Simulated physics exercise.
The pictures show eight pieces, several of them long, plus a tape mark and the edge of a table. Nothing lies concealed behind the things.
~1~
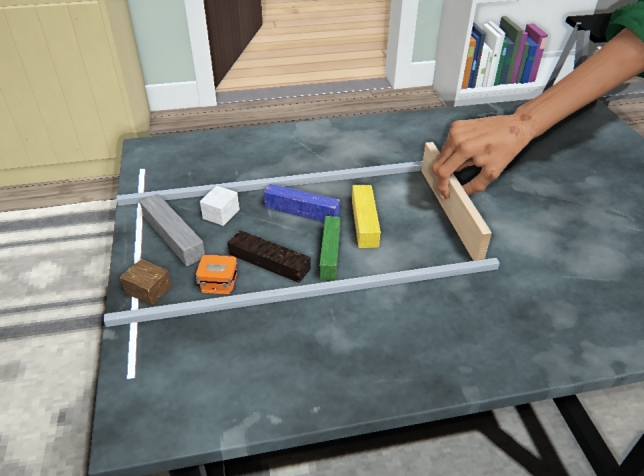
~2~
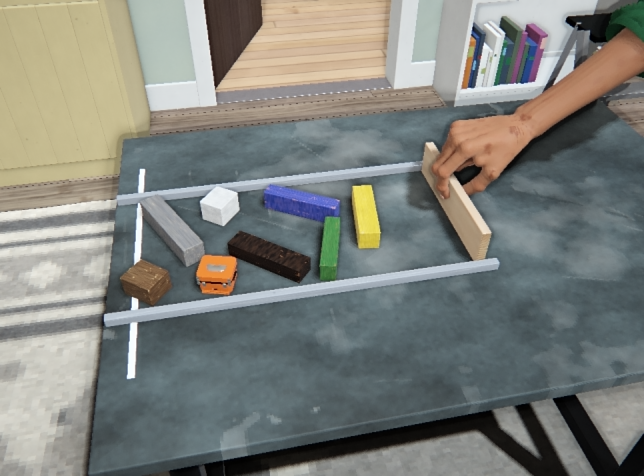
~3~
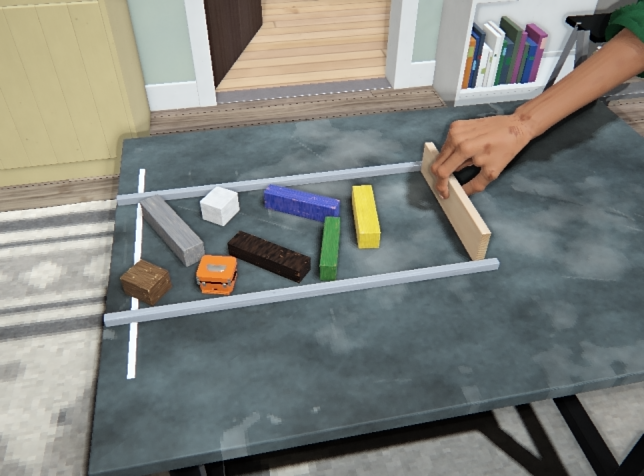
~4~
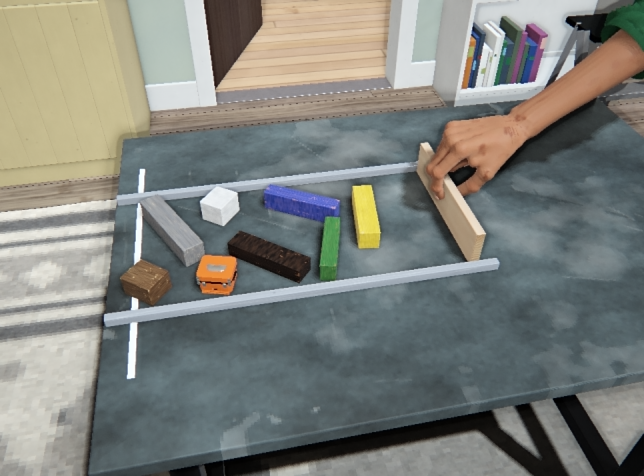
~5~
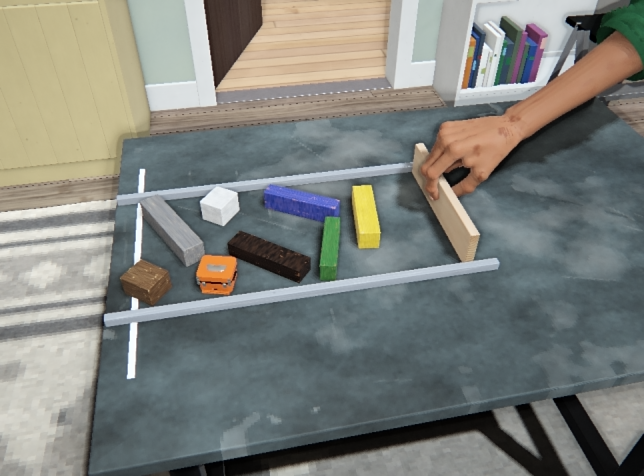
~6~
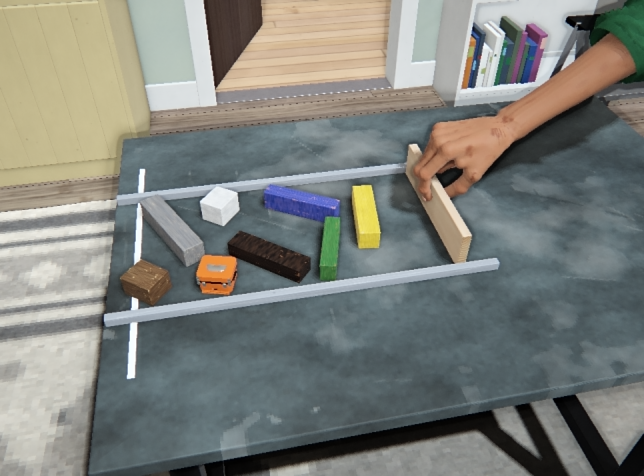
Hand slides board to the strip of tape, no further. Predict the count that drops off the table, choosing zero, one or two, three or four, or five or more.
The count that drops off is five or more.
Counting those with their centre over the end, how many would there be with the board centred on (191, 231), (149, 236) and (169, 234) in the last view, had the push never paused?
Past the end: 1, 5 and 3.
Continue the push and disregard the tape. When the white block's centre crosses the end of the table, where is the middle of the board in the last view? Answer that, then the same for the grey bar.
(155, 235) and (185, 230), roughly.
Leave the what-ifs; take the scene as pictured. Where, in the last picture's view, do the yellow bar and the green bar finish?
Final positions - yellow bar around (125, 247), green bar around (105, 284).
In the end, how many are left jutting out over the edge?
Overhanging ones - 1.
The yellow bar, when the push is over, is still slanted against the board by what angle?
About 0°.
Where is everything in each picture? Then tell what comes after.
Brown block (146, 282); grey bar (172, 229); orange case (218, 275); board (452, 198); tape (138, 254), in the first frame.
Grey bar (172, 229); black bar (269, 256), in the second frame.
Orange case (218, 275); board (452, 198), in the third frame.
Brown block (146, 282); white block (220, 206), in the fourth frame.
Grey bar (172, 229); blue bar (302, 204), in the fifth frame.
Brown block (146, 282); grey bar (172, 229); orange case (218, 275); board (435, 201); tape (138, 254), in the sixth frame.
Soon after, none off yet; brown block at rest near (146, 282); grey bar at rest near (172, 229); orange case at rest near (218, 275).
At rest, the number that fall off is five or more; fallen, blue bar, black bar, white block, orange case, grey bar and brown block.
